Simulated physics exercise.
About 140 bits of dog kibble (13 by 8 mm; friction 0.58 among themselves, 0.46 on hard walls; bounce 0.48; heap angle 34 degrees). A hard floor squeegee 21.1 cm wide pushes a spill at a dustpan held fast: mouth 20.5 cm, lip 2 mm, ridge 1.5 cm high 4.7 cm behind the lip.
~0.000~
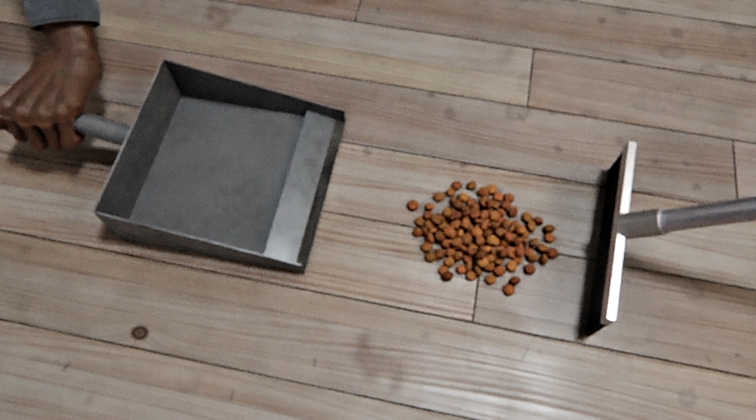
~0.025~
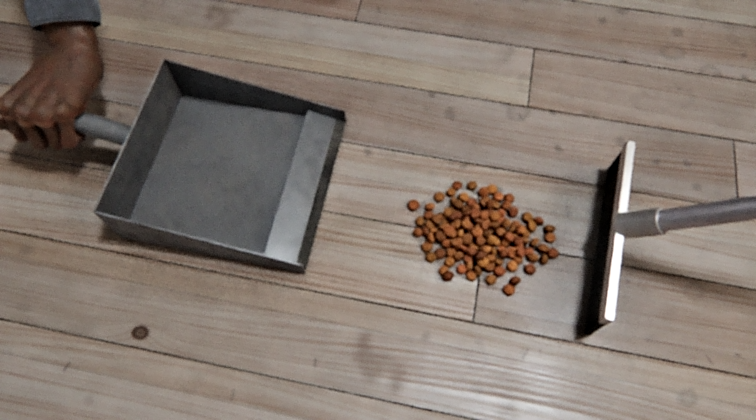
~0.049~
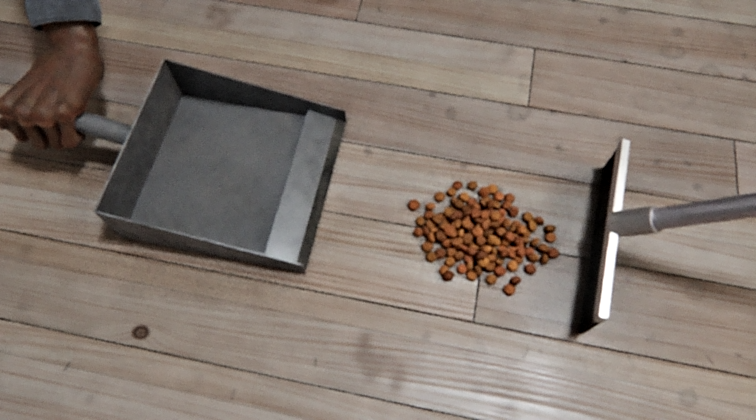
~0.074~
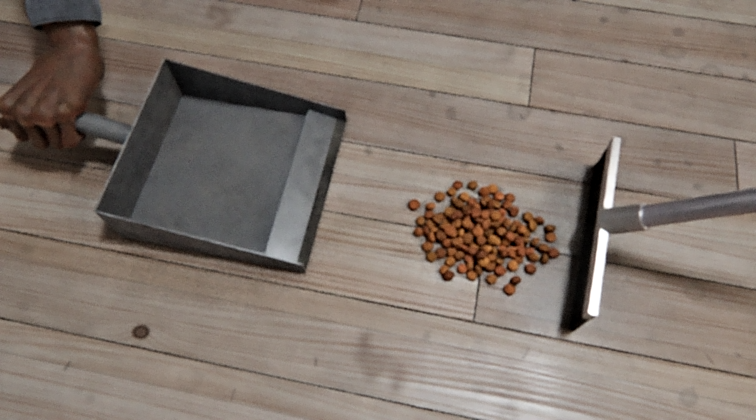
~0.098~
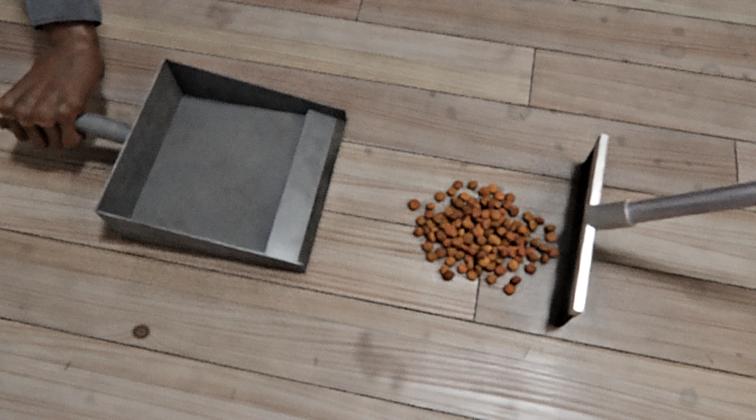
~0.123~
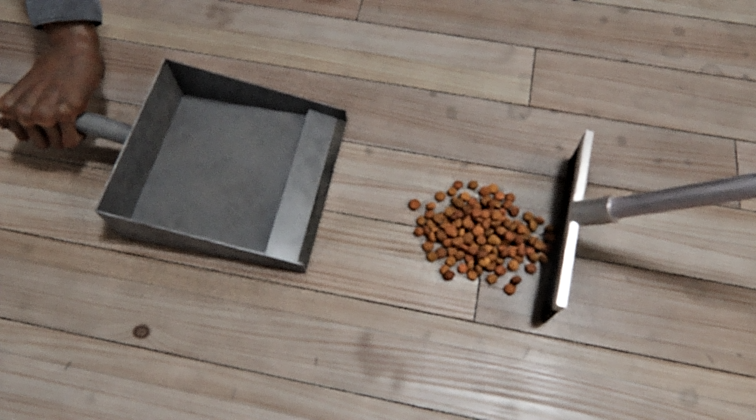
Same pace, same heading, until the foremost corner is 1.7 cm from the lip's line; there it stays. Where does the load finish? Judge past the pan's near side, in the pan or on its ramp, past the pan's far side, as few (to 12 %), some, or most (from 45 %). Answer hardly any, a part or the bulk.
Past the pan's near side: Hardly any; in the pan or on its ramp: The bulk; past the pan's far side: Hardly any.
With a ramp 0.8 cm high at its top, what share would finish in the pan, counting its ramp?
It would be near 60 per cent.
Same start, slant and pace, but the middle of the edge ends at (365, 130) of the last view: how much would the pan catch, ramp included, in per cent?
About 40 per cent.
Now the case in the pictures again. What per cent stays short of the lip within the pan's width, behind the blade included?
About 45 per cent.
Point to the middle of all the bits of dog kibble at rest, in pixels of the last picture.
Around (325, 187).
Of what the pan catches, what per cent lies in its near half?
Some 50 per cent.
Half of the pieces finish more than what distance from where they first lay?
Some 20 cm.
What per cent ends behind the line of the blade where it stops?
Roughly 5 per cent.
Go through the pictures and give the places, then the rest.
Blade from (607, 320) to (628, 150), moved 0.0 cm, 0 of the pieces shifted so far; middle of the pieces at (477, 232); pan at (223, 174), in the first frame.
Blade from (605, 319) to (627, 149), moved 0.2 cm, 0 of the pieces shifted so far; middle of the pieces at (477, 232), in the second frame.
Blade from (600, 317) to (622, 148), moved 0.8 cm, 0 of the pieces shifted so far; middle of the pieces at (477, 232), in the third frame.
Blade from (589, 314) to (613, 146), moved 1.9 cm, 0 of the pieces shifted so far; middle of the pieces at (478, 232), in the fourth frame.
Blade from (575, 310) to (601, 143), moved 3.3 cm, 0 of the pieces shifted so far; middle of the pieces at (478, 232), in the fifth frame.
Blade from (558, 306) to (586, 139), moved 5.0 cm, 3 of the pieces shifted so far; middle of the pieces at (478, 232); pan at (224, 173). The blade's pace is about 0.68 m/s, heading 4 degrees away from the viewer's side, in the sixth frame.
After 0.31 s, middle of the blade 15 cm from the lip; 0 % over the lip, far side 0 %, near side 0 %.
After 0.44 s, middle of the blade 6 cm from the lip; 0 % over the lip, far side 0 %, near side 5 %.
Then, at 0.69 s, middle of the blade 3 cm from the lip; 50 % over the lip, far side 0 %, near side 5 %.
In the end, at 1.2 s, near side 5 %, pan 50 %, far side 0 %, in front of the lip or behind the blade 45 %.
